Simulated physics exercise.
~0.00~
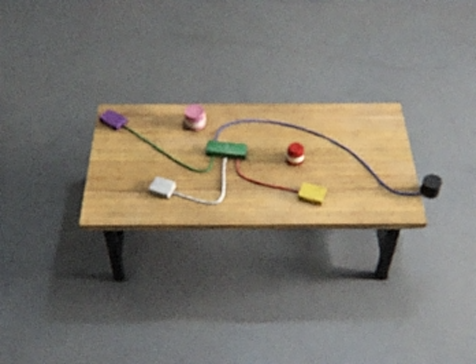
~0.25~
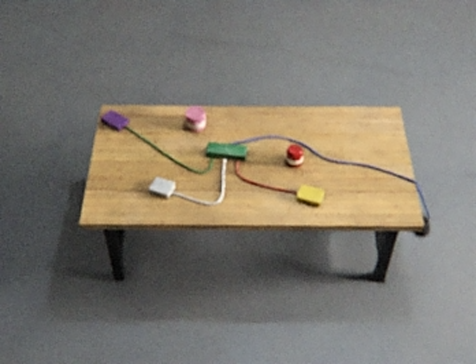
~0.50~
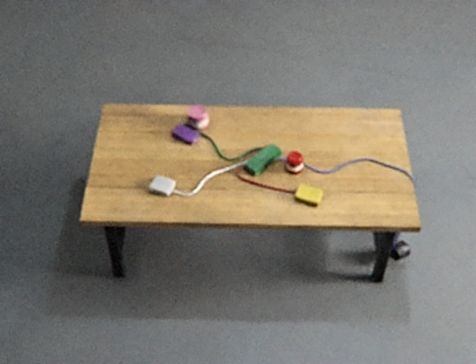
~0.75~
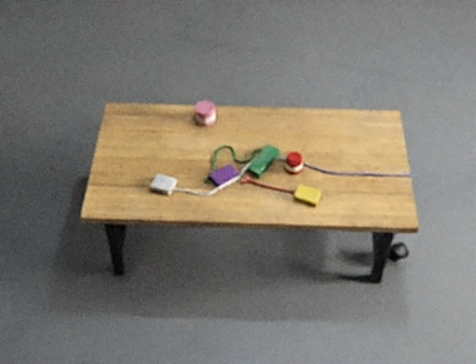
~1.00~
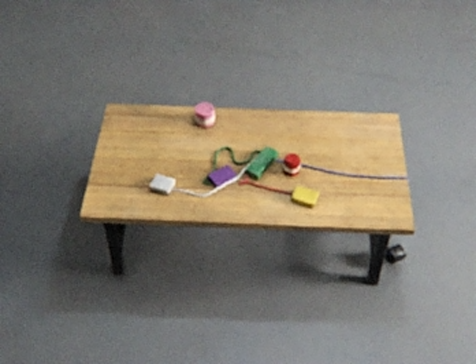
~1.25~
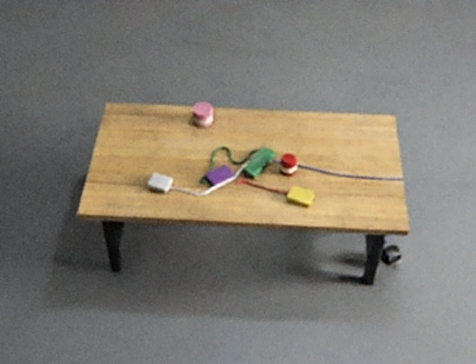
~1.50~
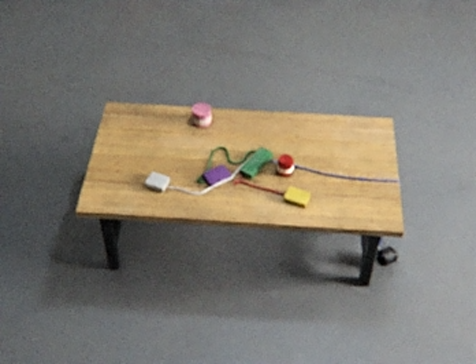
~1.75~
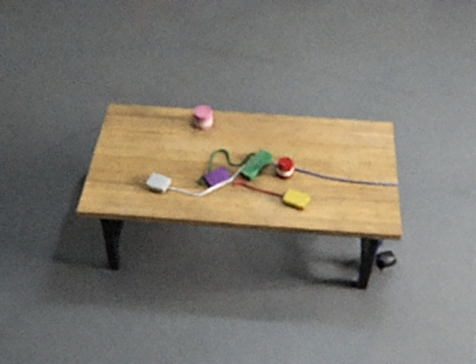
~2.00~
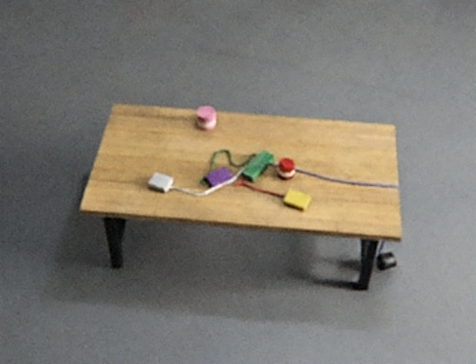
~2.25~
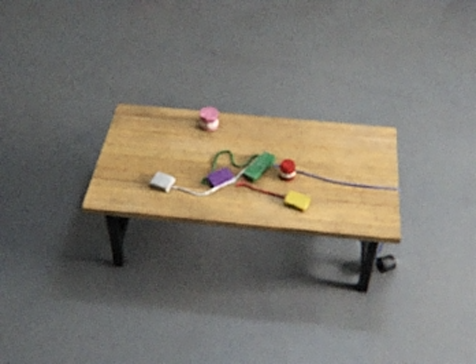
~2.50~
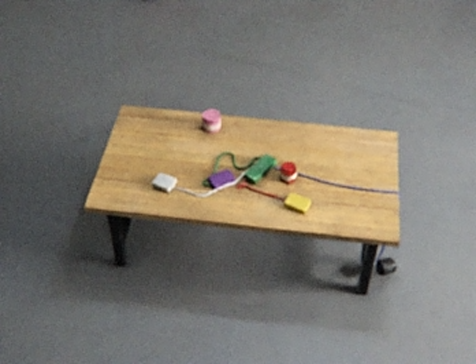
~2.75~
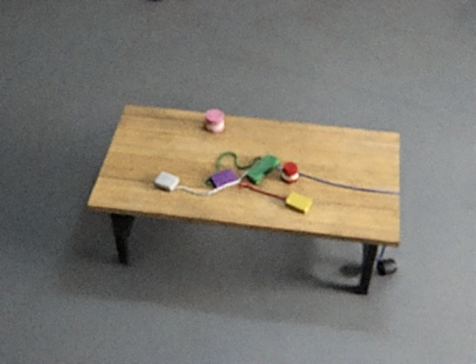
On a wooden table, a black speaker dropping off the right edge, its cable tugging the green strip and purple phone rightward.
